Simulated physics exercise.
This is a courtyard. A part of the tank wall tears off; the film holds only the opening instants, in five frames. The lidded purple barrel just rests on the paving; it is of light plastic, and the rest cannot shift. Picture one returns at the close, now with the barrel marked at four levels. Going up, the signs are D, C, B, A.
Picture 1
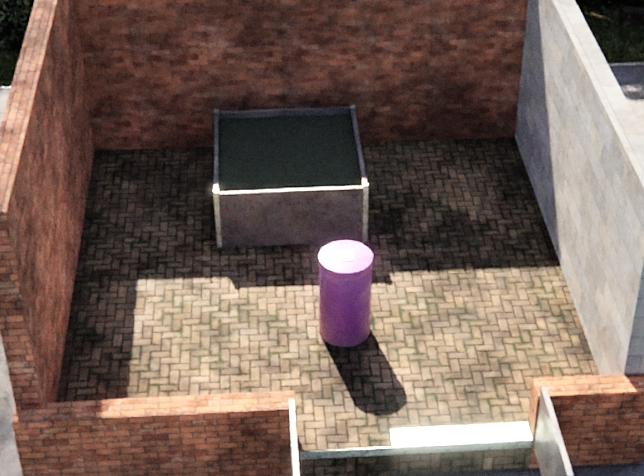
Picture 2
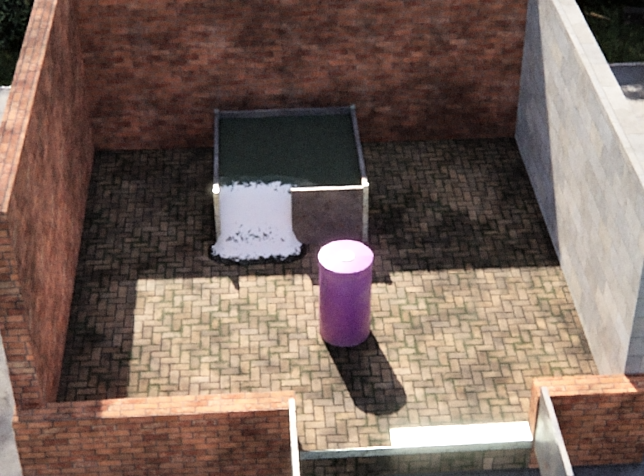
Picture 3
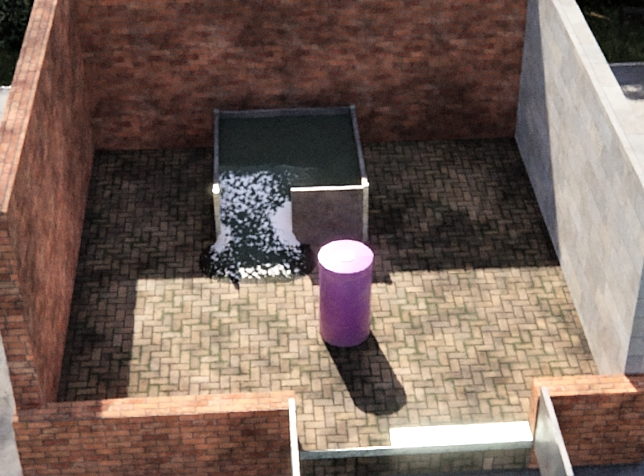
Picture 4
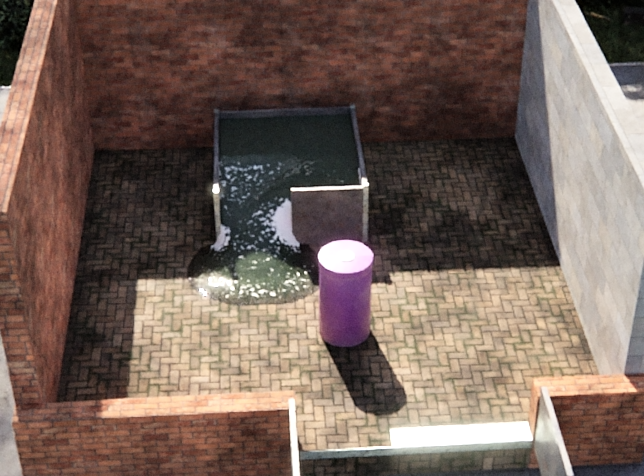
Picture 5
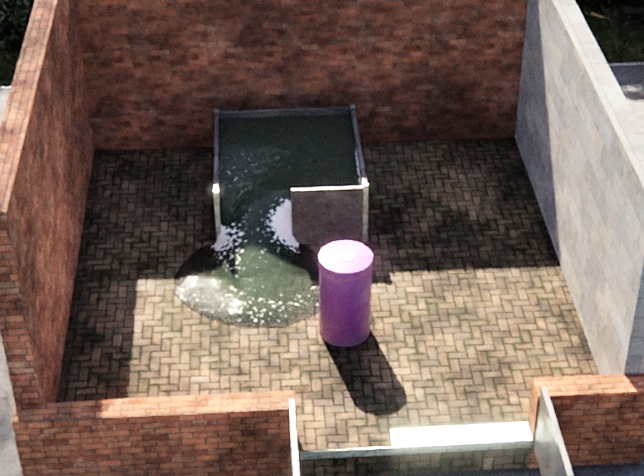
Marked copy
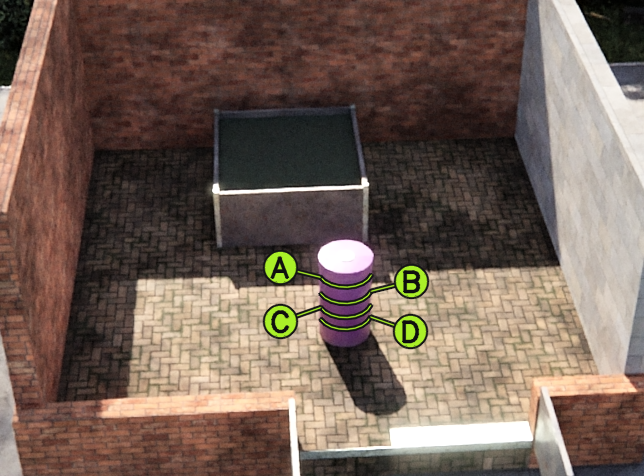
Water pours from the front left of a square tank and spreads beside a purple barrel.
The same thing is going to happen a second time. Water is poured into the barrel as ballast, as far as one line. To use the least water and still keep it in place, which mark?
D is the one.
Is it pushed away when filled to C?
No, not at all.
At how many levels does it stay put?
All of the four.
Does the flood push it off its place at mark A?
No.
On the marked copy, A at (347, 287); B at (347, 303); C at (347, 317); D at (347, 329); from the bottom up D, C, B, A.
Choosing A, it does not move.
Choosing B, it does not move.
Choosing C, it does not move.
Choosing D, it does not move.
